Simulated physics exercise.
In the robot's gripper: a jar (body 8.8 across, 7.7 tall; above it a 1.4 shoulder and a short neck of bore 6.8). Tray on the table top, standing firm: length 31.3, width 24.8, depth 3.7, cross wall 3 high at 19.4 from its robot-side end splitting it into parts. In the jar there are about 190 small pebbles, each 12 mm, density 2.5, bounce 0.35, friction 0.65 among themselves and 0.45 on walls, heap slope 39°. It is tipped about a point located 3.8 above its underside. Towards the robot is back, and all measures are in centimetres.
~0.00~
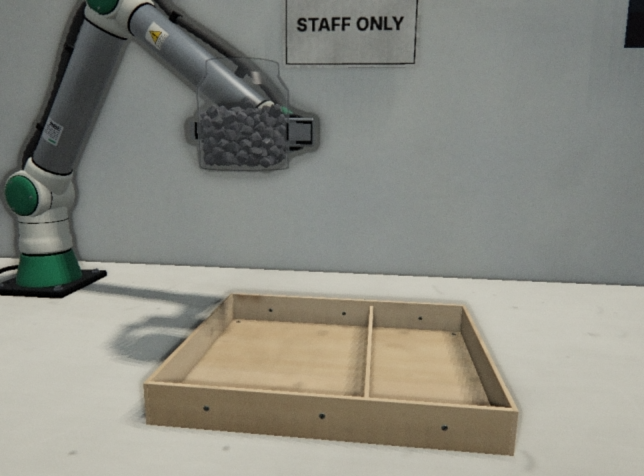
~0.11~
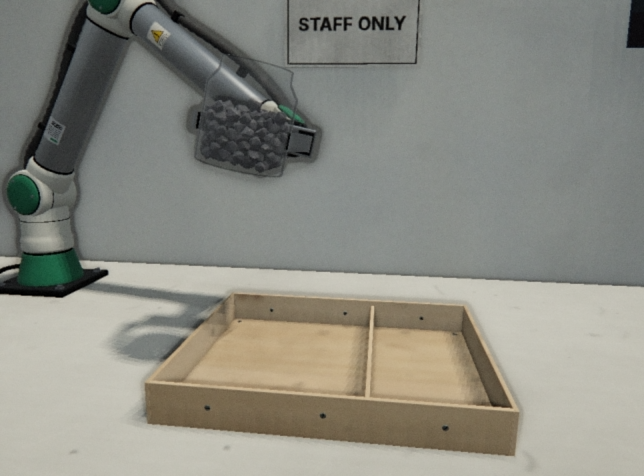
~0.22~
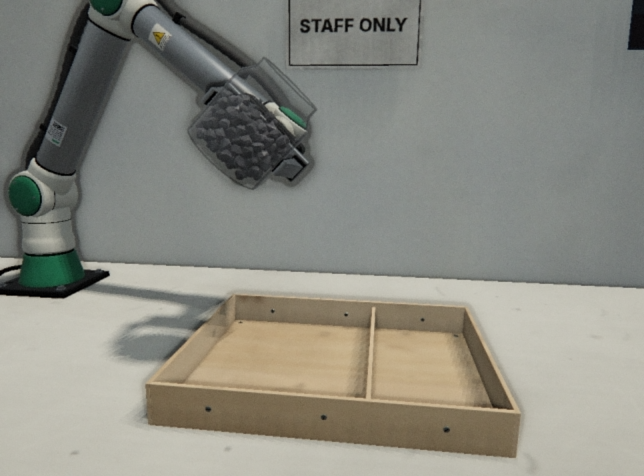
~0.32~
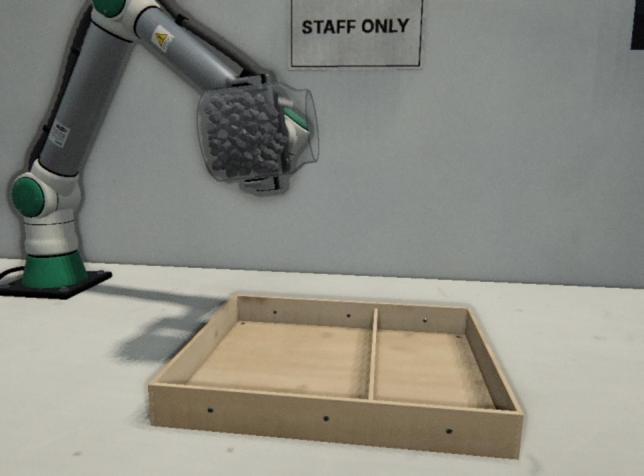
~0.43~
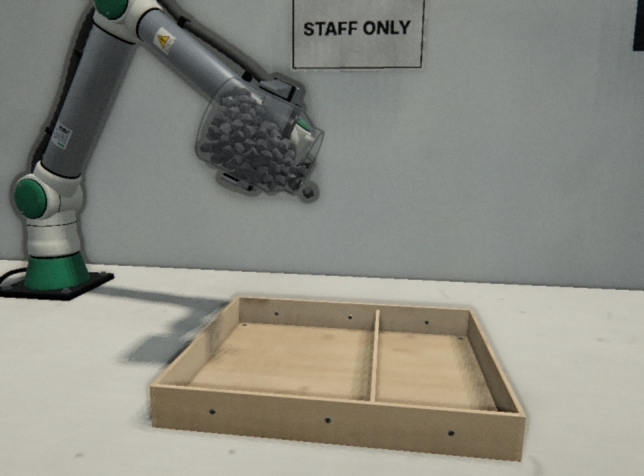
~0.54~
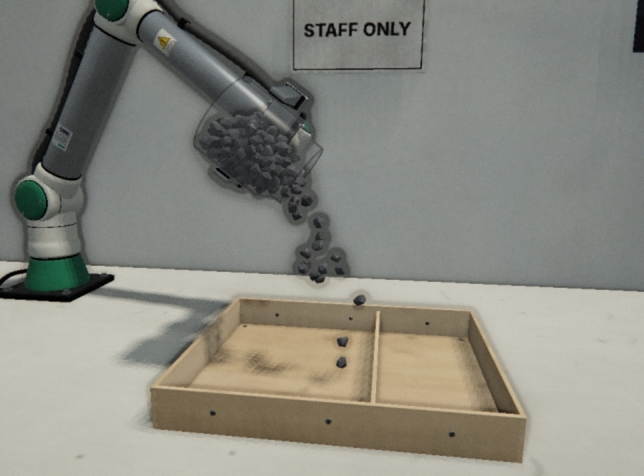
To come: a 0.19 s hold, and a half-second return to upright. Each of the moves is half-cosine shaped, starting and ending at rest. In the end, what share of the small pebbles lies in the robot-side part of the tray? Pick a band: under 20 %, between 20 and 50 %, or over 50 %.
Between 20 and 50 %.
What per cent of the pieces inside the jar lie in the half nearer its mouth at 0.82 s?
Near 60 percent is in the half by the mouth.
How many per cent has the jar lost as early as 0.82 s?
35 %.
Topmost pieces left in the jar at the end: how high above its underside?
The topmost pieces come to rest some 6.5 cm above the jar's underside.
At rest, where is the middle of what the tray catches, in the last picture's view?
In the last view, around (341, 368).
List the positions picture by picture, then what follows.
Jar middle at (244, 131), upright; upper third of the load around (245, 121), from x 205 to 280, top at y 105; 194 in the jar, in the first picture.
Jar middle at (246, 131), tipped 12°; upper third of the load around (243, 120), from x 205 to 285, top at y 105, in the second picture.
Jar middle at (247, 132), tipped 44°; upper third of the load around (237, 119), from x 200 to 285, top at y 95, in the third picture.
Jar middle at (250, 133), tipped 83°; upper third of the load around (240, 113), from x 210 to 285, top at y 100, in the fourth picture.
Jar middle at (251, 135), tipped 115°; upper third of the load around (243, 121), from x 205 to 310, top at y 95, in the fifth picture.
Jar middle at (252, 137), tipped 127°; upper third of the load around (242, 133), from x 205 to 360, top at y 115; 180 in the jar, 2 in the robot-side part, 12 in flight or on a rim, in the sixth picture.
After 0.82 s, tipped 118°, highest piece 27 above the table; 129 in the jar, 52 in the robot-side part, 2 in the far-side part, 11 in flight or on a rim.
After 1.09 s, tipped 22°, highest piece 31 above the table; 126 in the jar, 64 in the robot-side part, 4 in the far-side part.
After 1.43 s, upright, highest piece 29 above the table; 126 in the jar, 64 in the robot-side part, 4 in the far-side part.
After 2.13 s, upright, highest piece 29 above the table; 126 in the jar, 64 in the robot-side part, 4 in the far-side part.
At rest, 126 in the jar, 64 in the robot-side part, 4 in the far-side part. That is 33 % in the robot-side part of the tray.
